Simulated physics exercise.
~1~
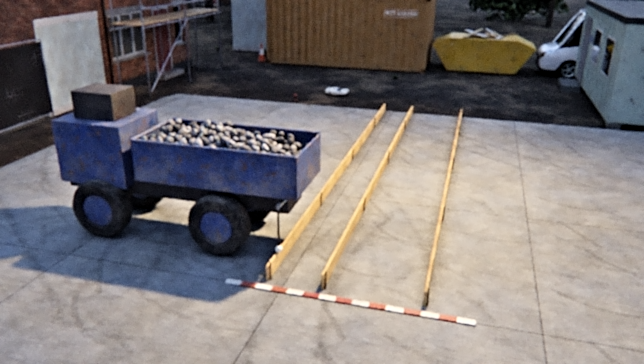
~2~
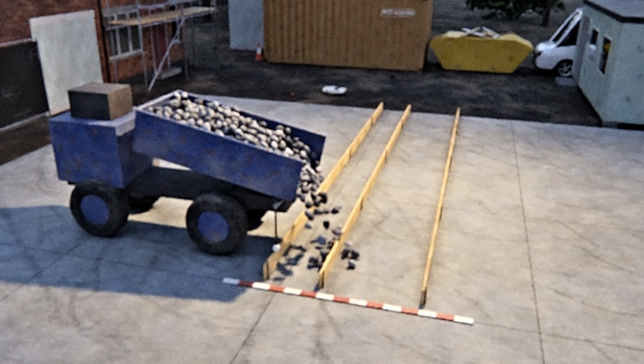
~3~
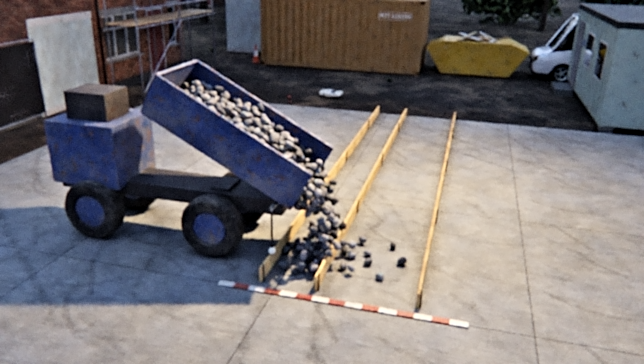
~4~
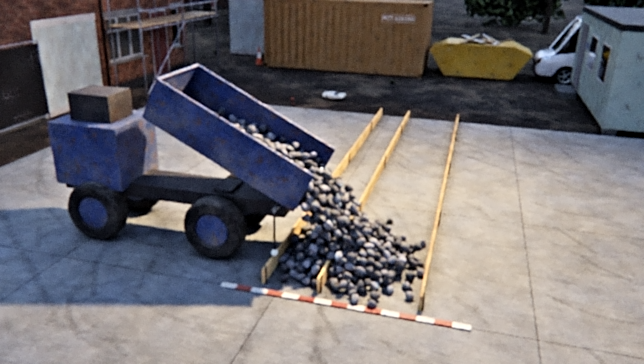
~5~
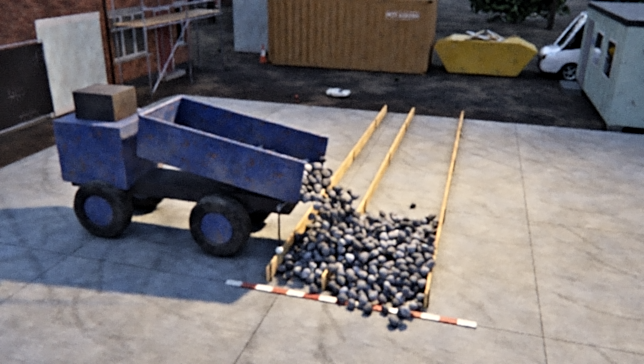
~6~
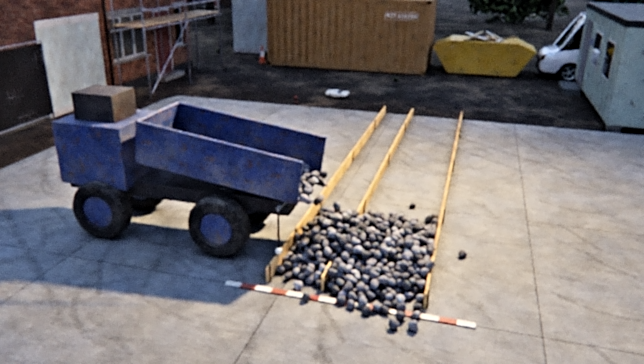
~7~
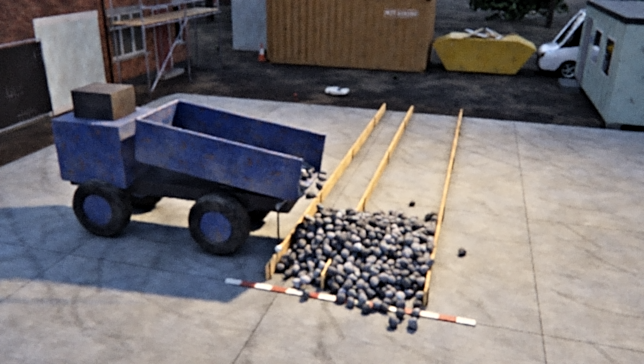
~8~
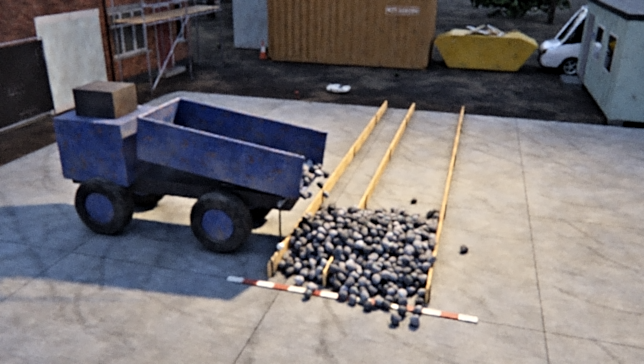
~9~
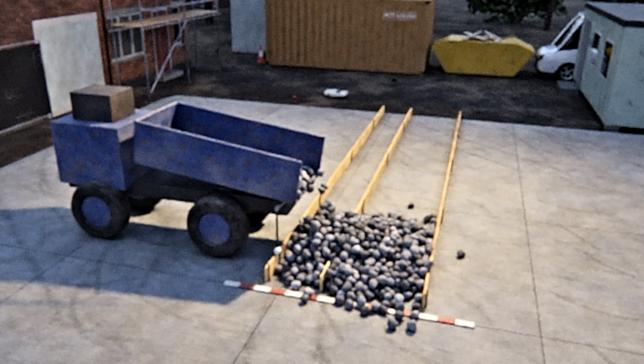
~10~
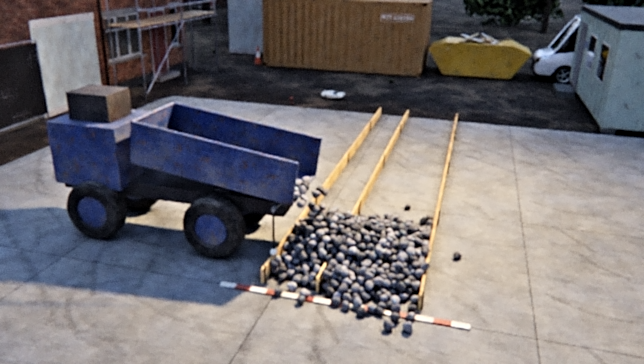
A blue tipping trailer heaped with grey and pale cobbles stands at the left of a concrete yard, seen from the side and above by a slightly swaying camera. To its right lie three long wooden planks and a red-and-white staff, with a brown container, yellow skip and white van behind. The bed tilts up steeply, and stones pour from its right end over the nearer planks, spreading rightward. Then the bed lowers to a slight slope, leaving a few cobbles at its lip. The dark heap settles between the planks, mostly in the wider right bay, with a few strays beyond.
